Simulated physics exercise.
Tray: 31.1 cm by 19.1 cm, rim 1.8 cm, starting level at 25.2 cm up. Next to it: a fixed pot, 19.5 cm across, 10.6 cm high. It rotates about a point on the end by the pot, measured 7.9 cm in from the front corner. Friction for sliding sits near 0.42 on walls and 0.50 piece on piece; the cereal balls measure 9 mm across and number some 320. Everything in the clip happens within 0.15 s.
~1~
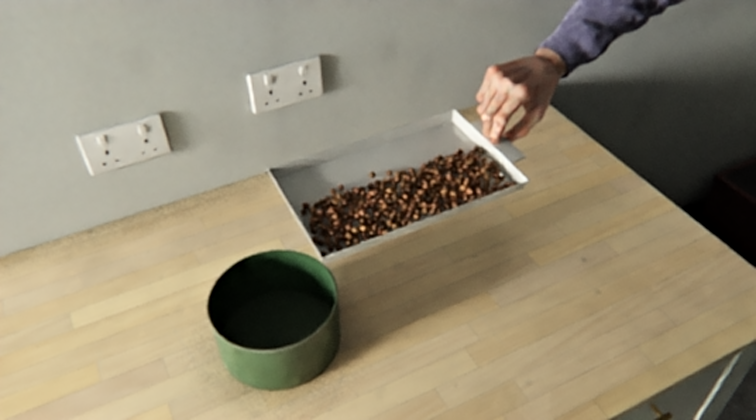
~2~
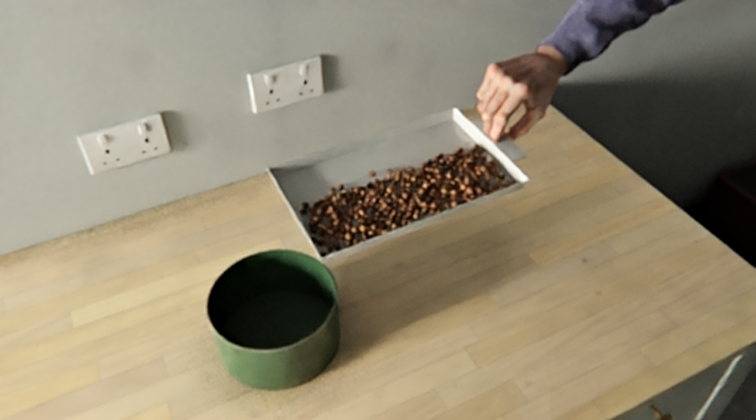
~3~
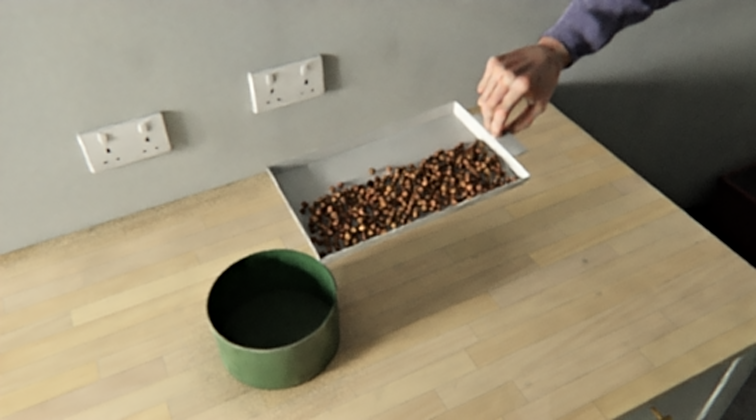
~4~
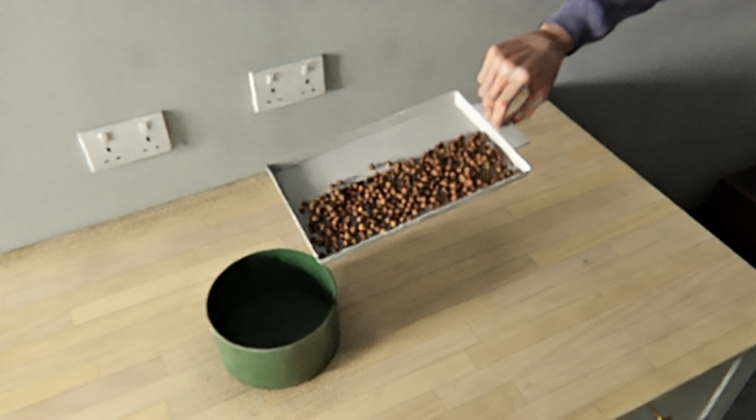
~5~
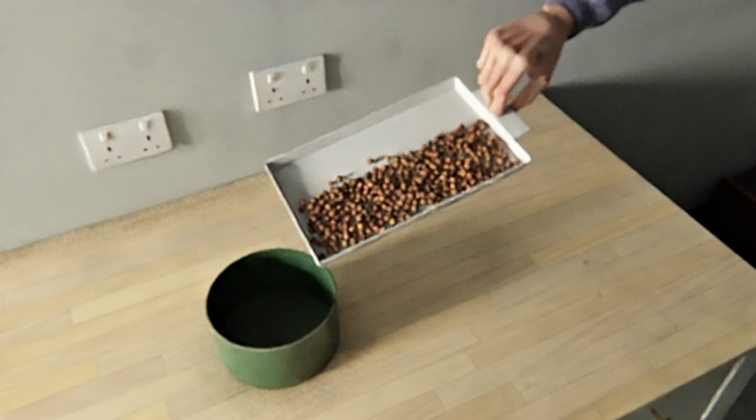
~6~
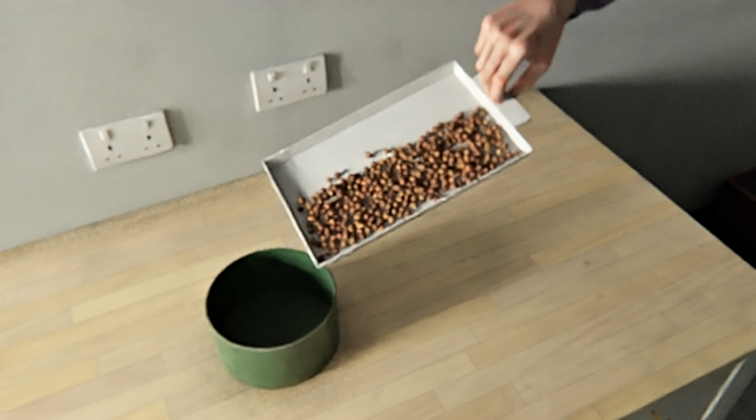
On a wooden worktop by a grey wall, a hand held a shallow tray of small brown balls beside a green pot, then gradually raised the tray's right end, tilting it toward the left.
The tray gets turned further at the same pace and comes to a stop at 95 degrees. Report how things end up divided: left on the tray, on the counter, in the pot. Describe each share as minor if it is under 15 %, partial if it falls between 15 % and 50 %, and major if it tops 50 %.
Tray - minor; counter - major; pot - partial.
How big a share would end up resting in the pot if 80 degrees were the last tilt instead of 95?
Share in the pot: Around 20 %.
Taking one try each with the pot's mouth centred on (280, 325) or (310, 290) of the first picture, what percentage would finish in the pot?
Estimates: 75 in a hundred and 30 in a hundred.
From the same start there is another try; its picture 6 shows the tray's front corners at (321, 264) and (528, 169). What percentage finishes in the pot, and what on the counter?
That works out as pot 10 and counter 90.
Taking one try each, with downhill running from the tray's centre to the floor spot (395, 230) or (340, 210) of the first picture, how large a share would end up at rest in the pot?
About 10 and 55 per cent.
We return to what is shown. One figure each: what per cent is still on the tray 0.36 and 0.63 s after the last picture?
I'd say roughly 95, then roughly 0.
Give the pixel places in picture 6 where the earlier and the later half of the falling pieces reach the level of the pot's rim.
Early: About (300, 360); late: About (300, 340).
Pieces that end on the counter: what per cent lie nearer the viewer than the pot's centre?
About 100 percent of the spill.
Then, 0.22 s after the last picture, tilt 58 degrees; the tray holds 100 %, the pot 0 %.
Then, 0.36 s after the last picture, tilt 85 degrees; the tray holds 95 %, the pot 0 %.
Then, 0.63 s after the last picture, tilt 95 degrees; the tray holds 0 %, the pot 25 %.
In the end, tray 0 %, counter 70 %, pot 30 %.
